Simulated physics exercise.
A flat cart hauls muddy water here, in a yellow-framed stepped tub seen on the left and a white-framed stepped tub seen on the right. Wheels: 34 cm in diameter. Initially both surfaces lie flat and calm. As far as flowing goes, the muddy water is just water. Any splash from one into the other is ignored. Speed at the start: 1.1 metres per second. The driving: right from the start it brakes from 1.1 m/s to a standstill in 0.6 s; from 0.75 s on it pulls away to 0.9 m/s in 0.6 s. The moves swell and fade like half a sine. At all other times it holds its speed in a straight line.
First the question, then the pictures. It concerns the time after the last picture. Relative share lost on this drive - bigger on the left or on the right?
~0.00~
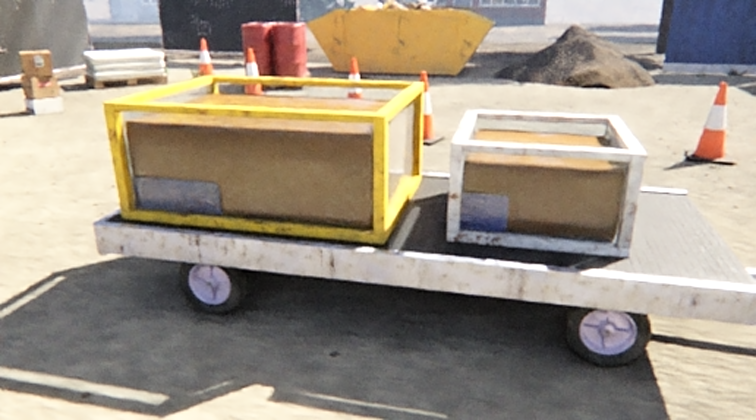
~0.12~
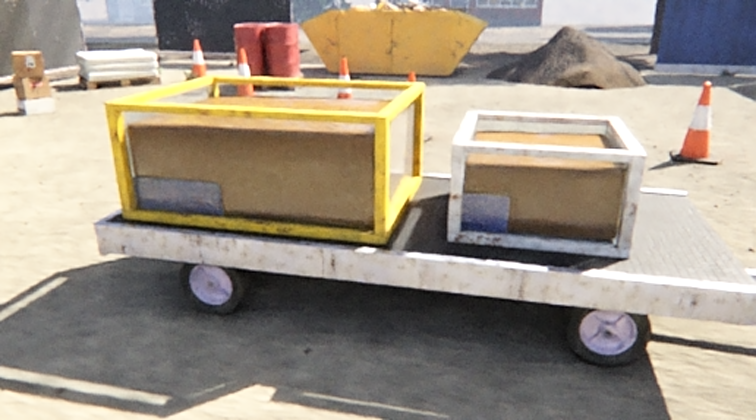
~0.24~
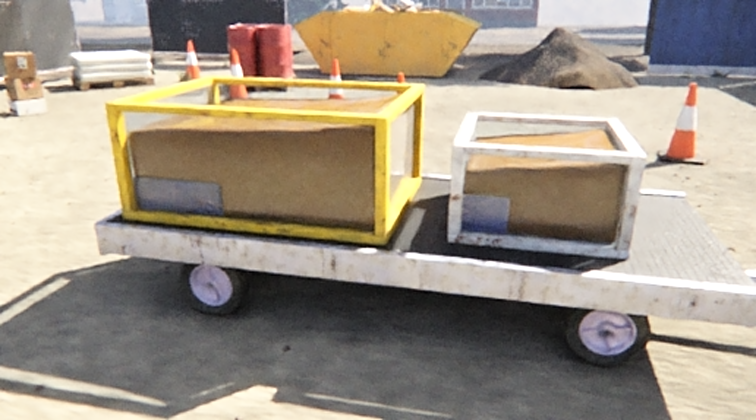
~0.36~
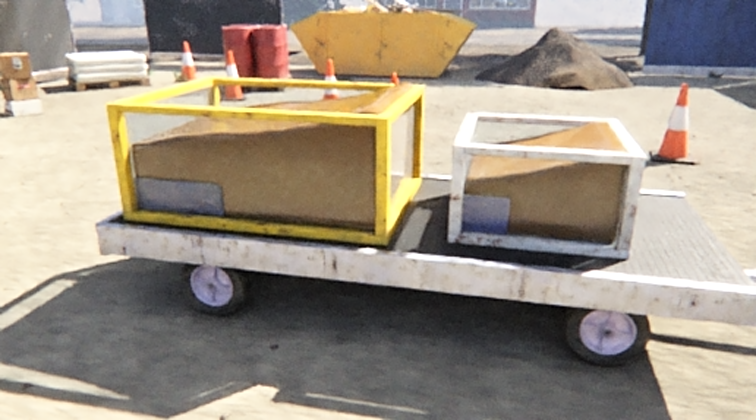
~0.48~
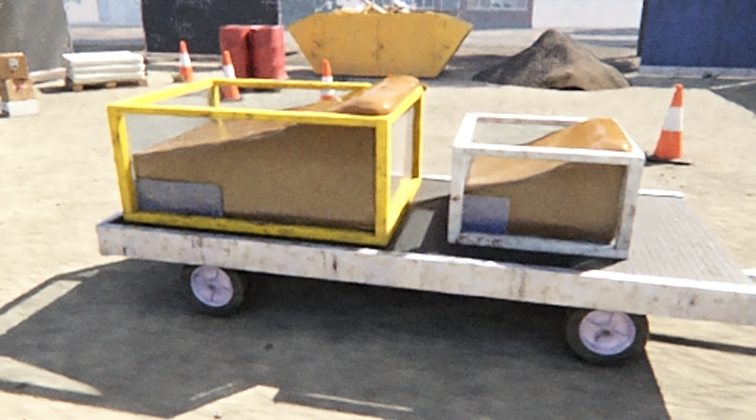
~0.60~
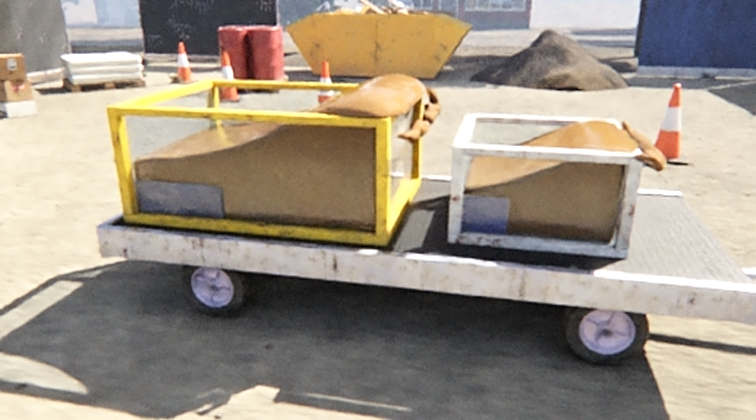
Left.
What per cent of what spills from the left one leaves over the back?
I'd estimate some 70 percent of what spills.
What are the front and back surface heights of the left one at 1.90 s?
I'd put it at about 40 cm in front and about 36 cm behind.
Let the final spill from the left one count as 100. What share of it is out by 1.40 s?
Roughly 20 % of the total.
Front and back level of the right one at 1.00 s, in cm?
Roughly 24 cm in front and 40 cm behind.
By 1.00 s the left one has lost 3 per cent, over the front, a little elsewhere (front 40 cm, back 38 cm); the right one has lost 2 per cent, over the front (front 24 cm, back 40 cm).
By 1.40 s the left one has lost 4 per cent, over the front, a little elsewhere (front 23 cm, back 64 cm); the right one has lost 7 per cent, mostly over the back, some over the front (front 23 cm, back 37 cm).
By 1.90 s the left one has lost 15 per cent, over the back, a little elsewhere (front 40 cm, back 36 cm); the right one has lost 9 per cent, mostly over the back, some over the front (front 35 cm, back 22 cm).
By 4.34 s the left one has lost 17 per cent, over the back, a little elsewhere; the right one has lost 9 per cent, mostly over the back, some over the front.
